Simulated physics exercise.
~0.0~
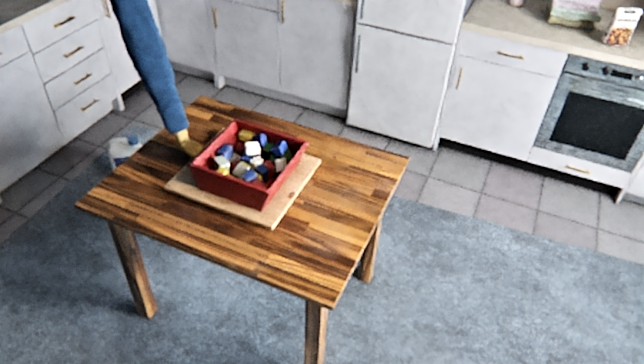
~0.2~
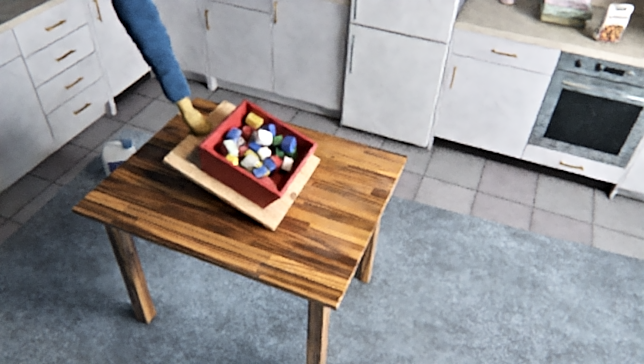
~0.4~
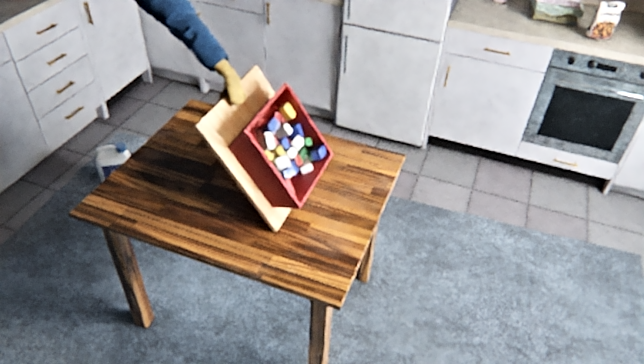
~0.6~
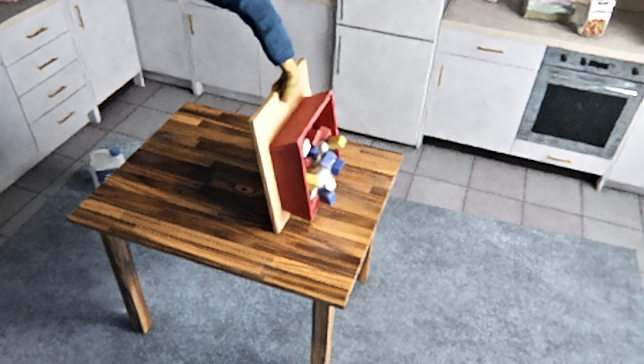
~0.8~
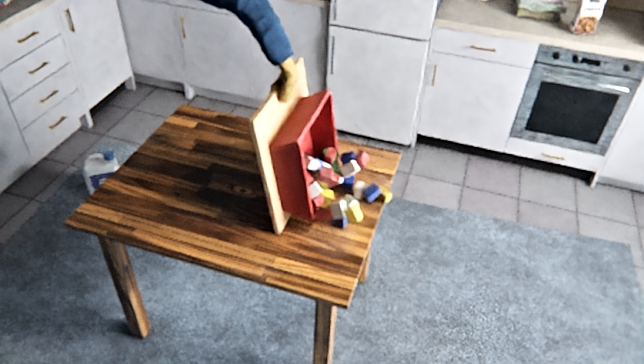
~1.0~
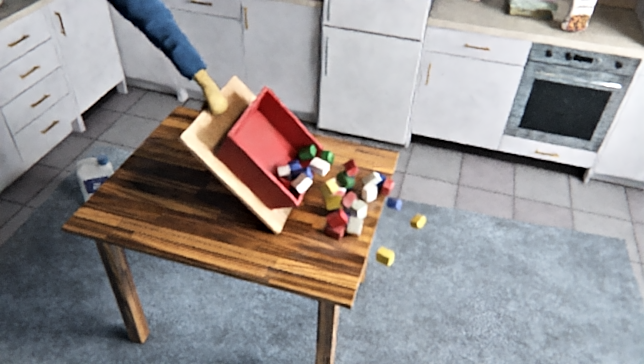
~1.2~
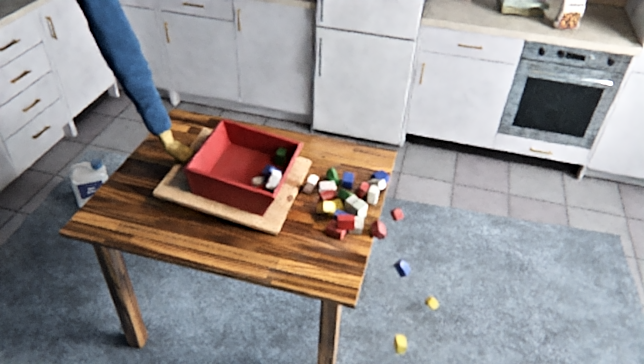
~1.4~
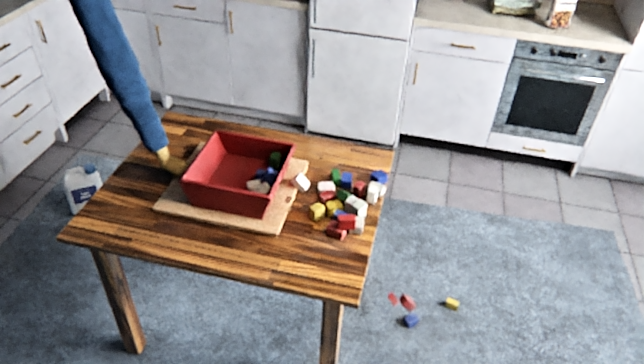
A blue-sleeved arm with a tan glove reaches over a wooden table in a pale kitchen, seen from above as the view drifts slightly sideways. On the table, a red tote full of small coloured bricks sits fixed to a light wooden board, with a grey rug below and an oven at right. The hand lifts the board's left side, tipping it steeply rightward until the bricks tumble out across the tabletop. As the board is lowered, several bricks drop onto the rug. It ends flat, most bricks heaped at the table's right, a few still inside the tote.
